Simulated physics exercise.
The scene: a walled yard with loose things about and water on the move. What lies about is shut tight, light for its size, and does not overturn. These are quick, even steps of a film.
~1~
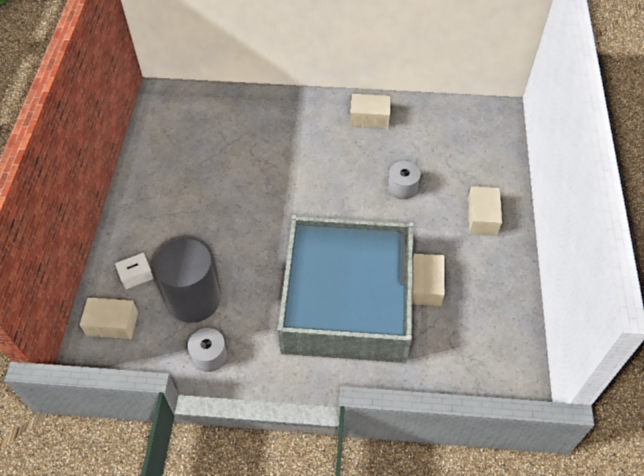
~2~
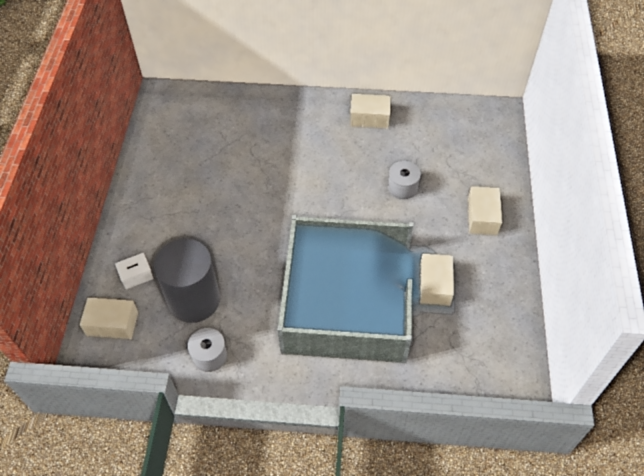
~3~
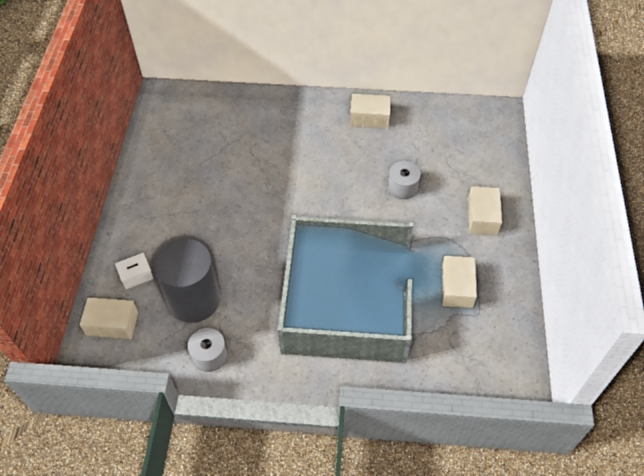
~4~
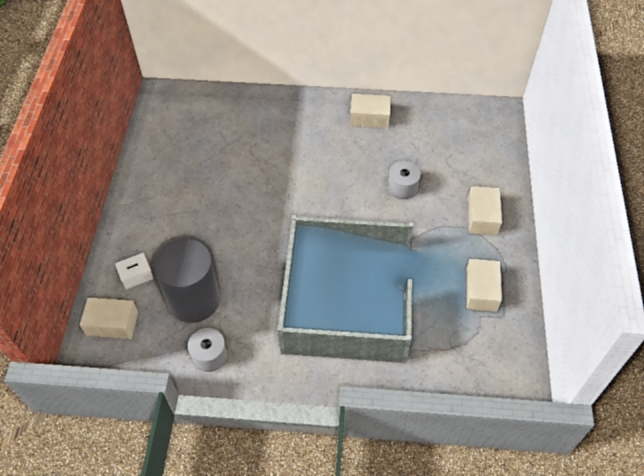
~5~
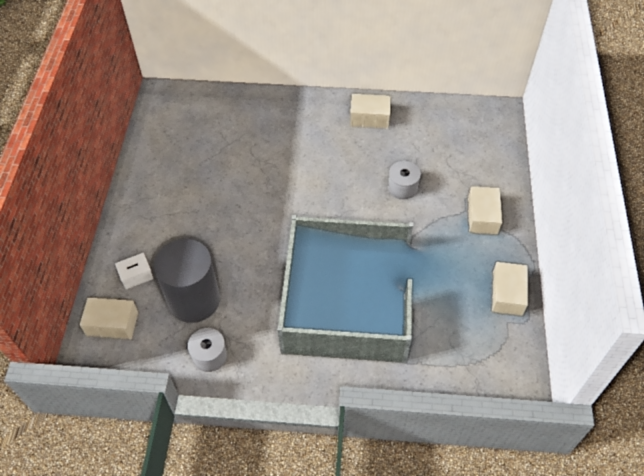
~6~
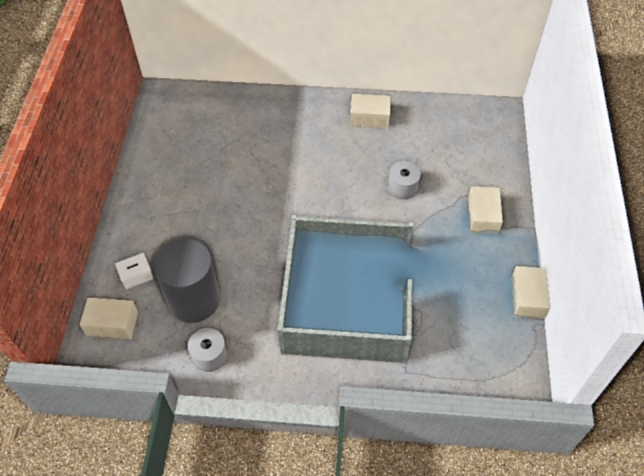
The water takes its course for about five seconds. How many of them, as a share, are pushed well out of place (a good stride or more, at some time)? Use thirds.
Share: One to two thirds.
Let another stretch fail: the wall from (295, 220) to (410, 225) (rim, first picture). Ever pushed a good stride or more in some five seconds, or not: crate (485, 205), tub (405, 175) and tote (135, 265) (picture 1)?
In that order: Pushed that far, that far or more, less than that.
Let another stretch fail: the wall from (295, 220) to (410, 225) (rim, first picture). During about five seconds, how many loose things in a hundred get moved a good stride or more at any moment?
About 40 per cent.
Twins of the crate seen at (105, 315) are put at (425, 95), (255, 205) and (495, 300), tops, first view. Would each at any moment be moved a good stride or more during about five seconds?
As listed: Shifted that much, not that far, swept aside.
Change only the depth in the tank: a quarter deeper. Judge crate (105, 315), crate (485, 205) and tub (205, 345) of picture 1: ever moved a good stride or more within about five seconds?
In turn: Not that far, moved that far, swept aside.
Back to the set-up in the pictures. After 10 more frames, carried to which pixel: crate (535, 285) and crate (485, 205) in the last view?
Roughly at (539, 318) and (500, 124).
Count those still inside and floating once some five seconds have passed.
That makes 2.
A moment on, 1 of 7 are well off their spots; 1 afloat.
Next, 2 of 7 are well off their spots; 2 afloat.
Later, 2 of 7 are well off their spots; 2 afloat.
In the end, 4 of 7 are well off their spots, and 4 have been at some point; 2 afloat.
